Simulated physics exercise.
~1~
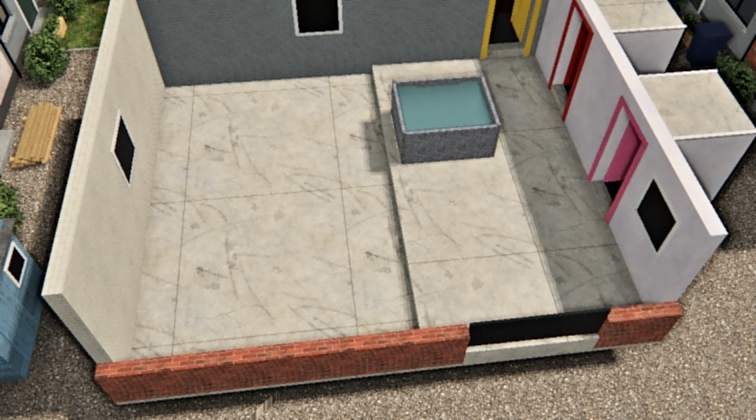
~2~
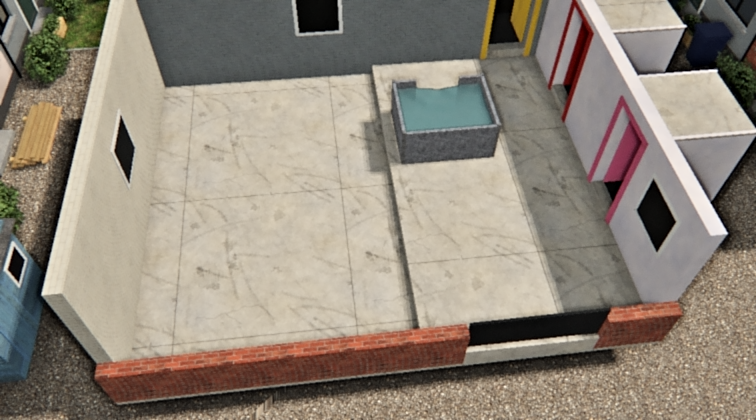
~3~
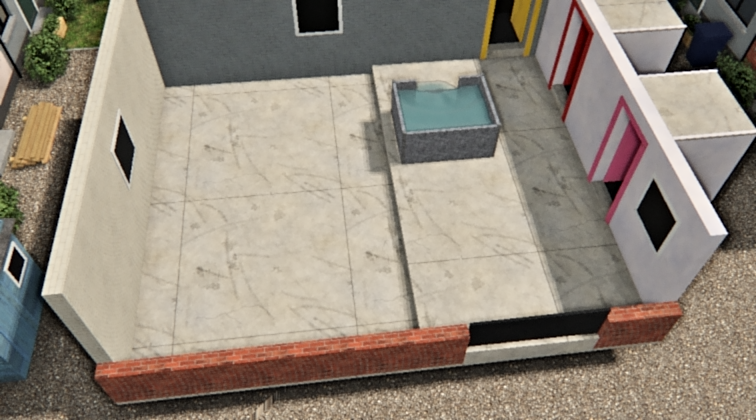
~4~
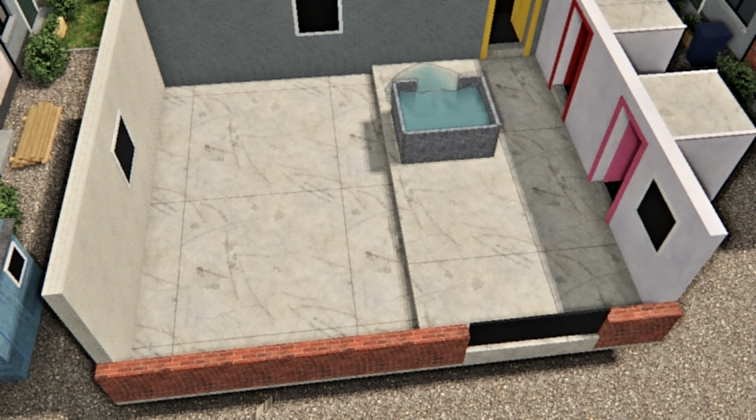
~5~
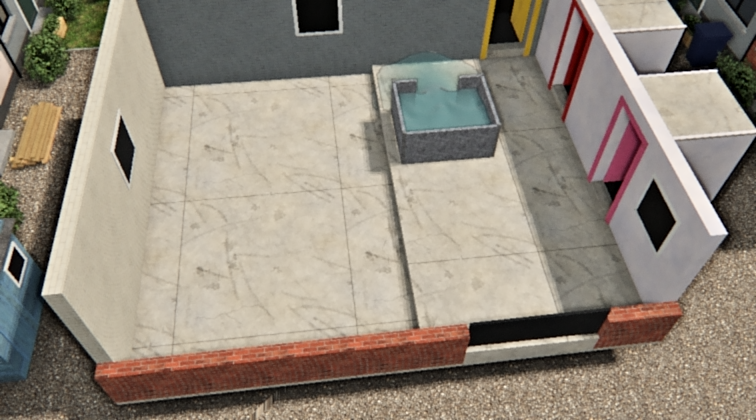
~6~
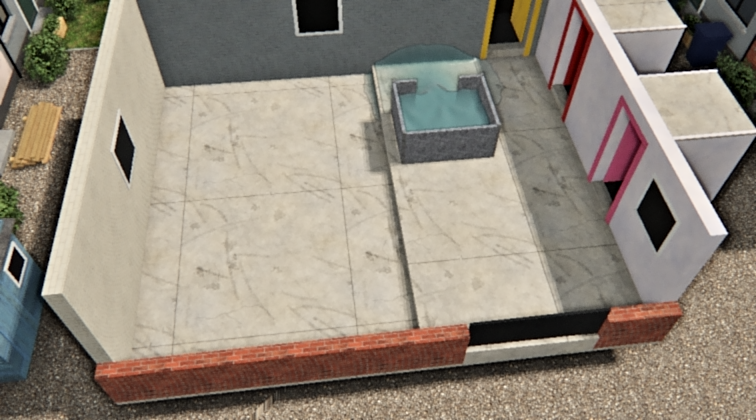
Water pouring through a gap in the far side of a raised stone tank, spreading across the pale floor behind it.
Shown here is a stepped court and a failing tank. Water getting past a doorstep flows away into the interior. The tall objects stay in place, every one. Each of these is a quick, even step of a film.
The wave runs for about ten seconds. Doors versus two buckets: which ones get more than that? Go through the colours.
At the end, yellow door: Never surpasses it; pink door: Never surpasses it; red door: Never surpasses it.
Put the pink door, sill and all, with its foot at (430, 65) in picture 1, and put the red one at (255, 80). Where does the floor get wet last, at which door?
The flood gets to the red-painted one after all the others.
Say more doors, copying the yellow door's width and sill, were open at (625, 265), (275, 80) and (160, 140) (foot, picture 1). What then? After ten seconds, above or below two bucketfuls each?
Taken in sequence, they go: Not exceeded, not exceeded, not exceeded.
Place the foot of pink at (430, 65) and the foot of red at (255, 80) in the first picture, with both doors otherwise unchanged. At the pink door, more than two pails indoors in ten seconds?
Result for pink: It breaks the limit.
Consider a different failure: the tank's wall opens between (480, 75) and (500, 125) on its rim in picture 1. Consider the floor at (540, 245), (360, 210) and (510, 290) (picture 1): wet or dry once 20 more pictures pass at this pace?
Point by point: Soaked; unwetted; soaked.
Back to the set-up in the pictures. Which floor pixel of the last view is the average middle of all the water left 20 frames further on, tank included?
Near pixel (410, 109).
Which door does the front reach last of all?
My answer is the pink door.
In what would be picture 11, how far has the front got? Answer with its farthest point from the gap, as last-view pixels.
I'd say around (280, 81).
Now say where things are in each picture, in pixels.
The first frame shows still water in the water tank at (444, 106).
In the second frame, the front is at a hidden place, out from the gap on the water tank's far side.
In the third frame, water pours out on the water tank's far side and has run to a hidden place.
In the fourth frame, the front is at (425, 65), out from the gap on the water tank's far side.
In the fifth frame, the front is at (458, 61), out from the gap on the water tank's far side.
In the sixth frame, water pours out on the water tank's far side and has run to (481, 60).
A moment on, water covers 10 % of the floor; the yellow door wet at the sill, nothing in, the pink door not reached, the red door not reached.
Next, water covers 20 % of the floor; the yellow door wet at the sill, nothing in, the pink door not reached, the red door wet at the sill, nothing in.
Then, water covers 40 % of the floor; the yellow door under two buckets in, the pink door wet at the sill, nothing in, the red door wet at the sill, nothing in.
Later, water covers 60 % of the floor; the yellow door under two buckets in, the pink door wet at the sill, nothing in, the red door wet at the sill, nothing in.
In the end, water covers 90 % of the floor; the yellow door under two buckets in, the pink door wet at the sill, nothing in, the red door wet at the sill, nothing in.
